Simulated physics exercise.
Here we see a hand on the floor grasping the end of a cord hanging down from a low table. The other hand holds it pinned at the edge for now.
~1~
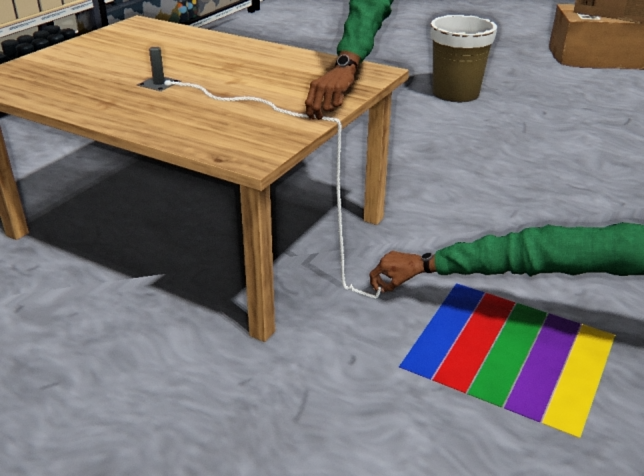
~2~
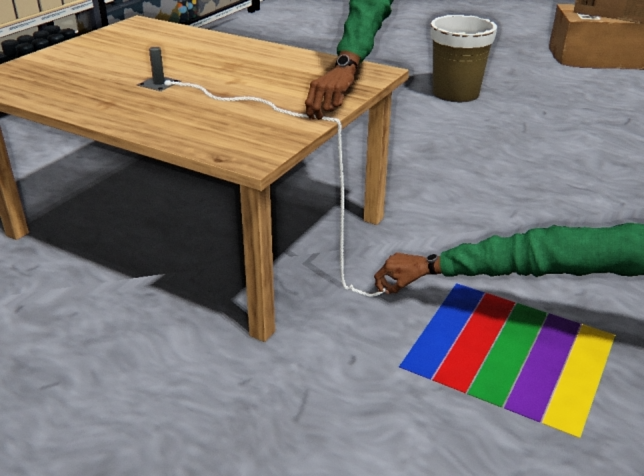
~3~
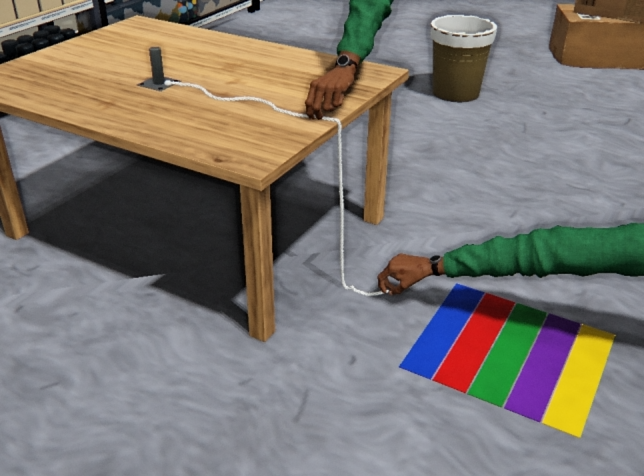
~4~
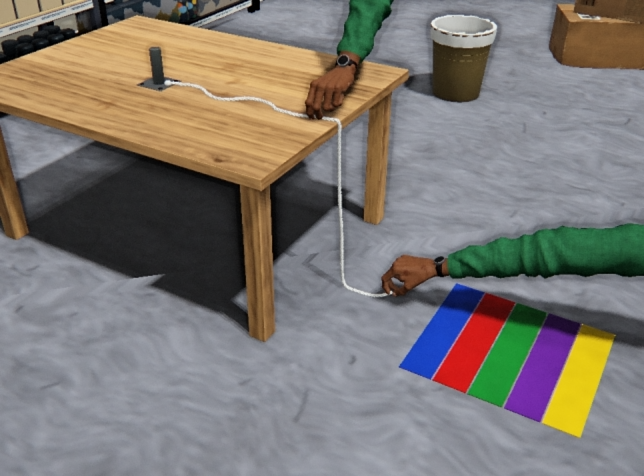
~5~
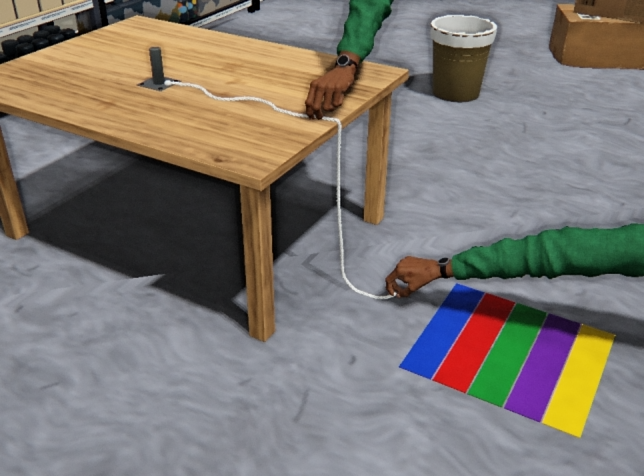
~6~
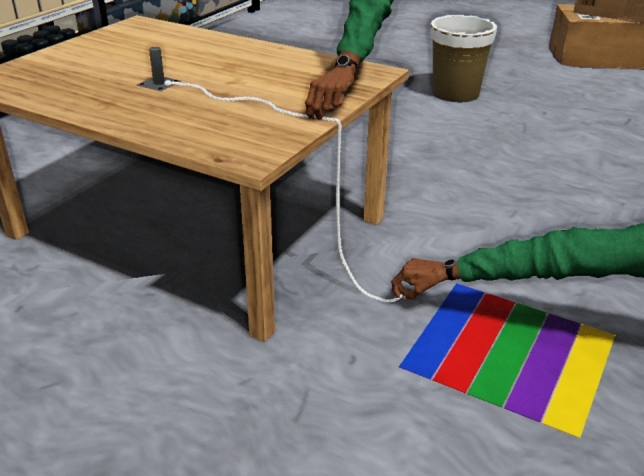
A person's two arms in green sleeves work at a low wooden table on a grey floor, seen from above at an angle. One hand pins a white cord at the table's edge, its far part running to a dark post, while striped blue, red, green, purple and yellow panels lie at right. The lower hand draws the cord's end slightly rightward, the hanging length slanting gently, as the camera stays still.
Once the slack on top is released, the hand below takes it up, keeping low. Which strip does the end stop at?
The green one.
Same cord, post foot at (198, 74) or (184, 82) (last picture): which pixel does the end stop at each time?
In order: (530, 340), then (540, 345).
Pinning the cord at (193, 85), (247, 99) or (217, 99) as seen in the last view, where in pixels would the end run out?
Results: (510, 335); (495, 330); (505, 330).
Early on, end near (451, 313); over blue.
Midway, end near (490, 326); over red.
At the end of the slack, end near (513, 334); over green. It gets as far as the green strip.
